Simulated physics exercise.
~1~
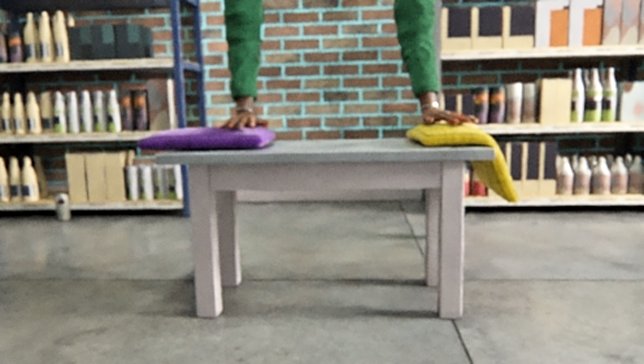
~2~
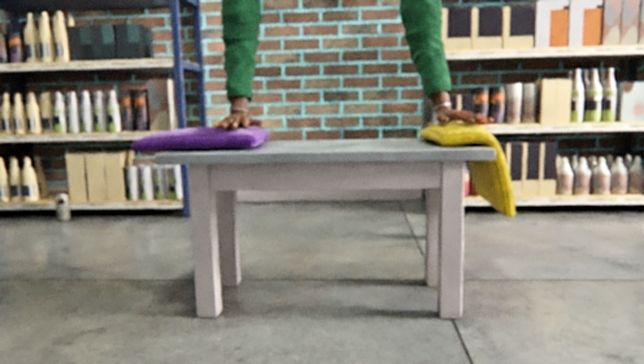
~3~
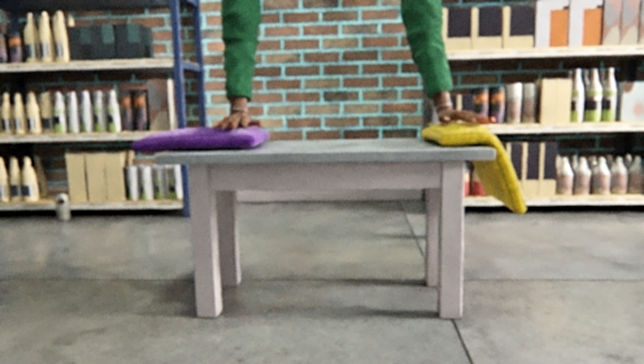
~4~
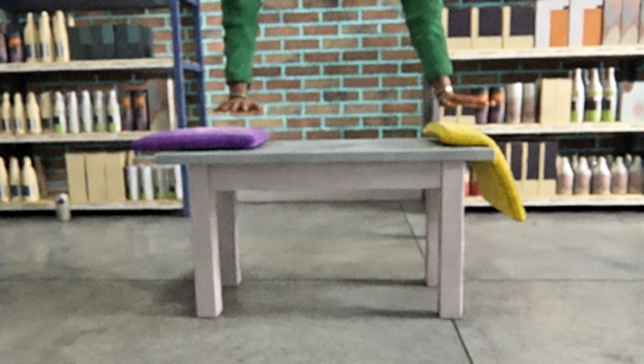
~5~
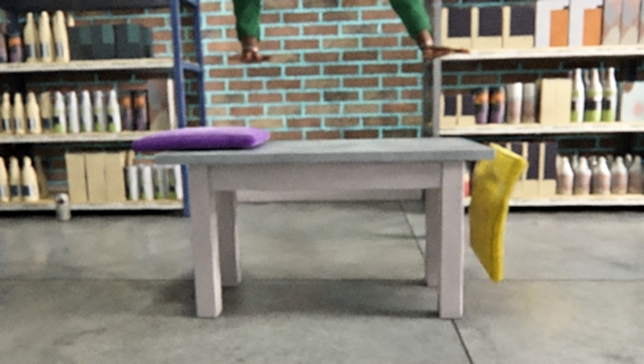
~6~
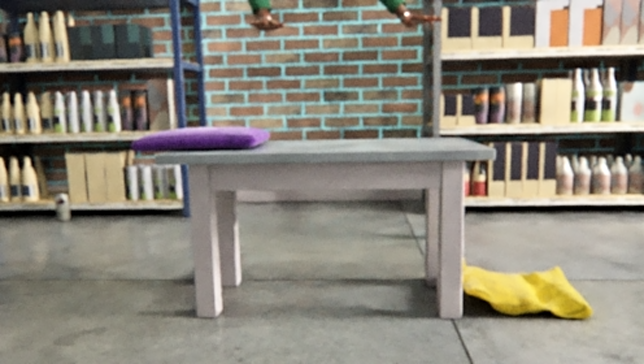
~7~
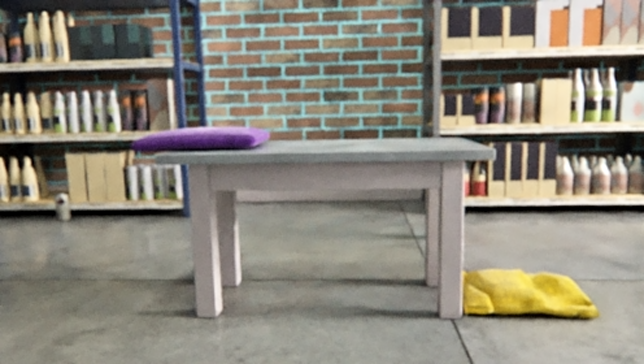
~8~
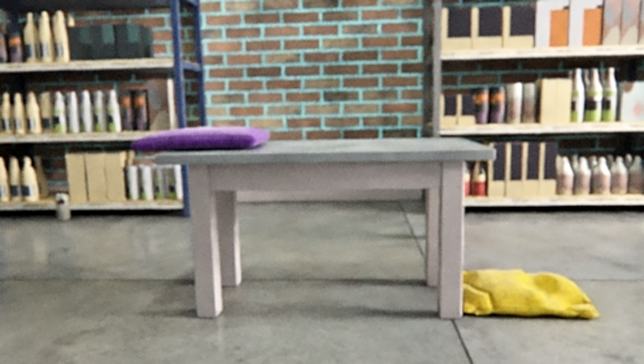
Yellow folded blanket slipping off the right end of a table onto the floor after two hands lift away, purple one staying put.
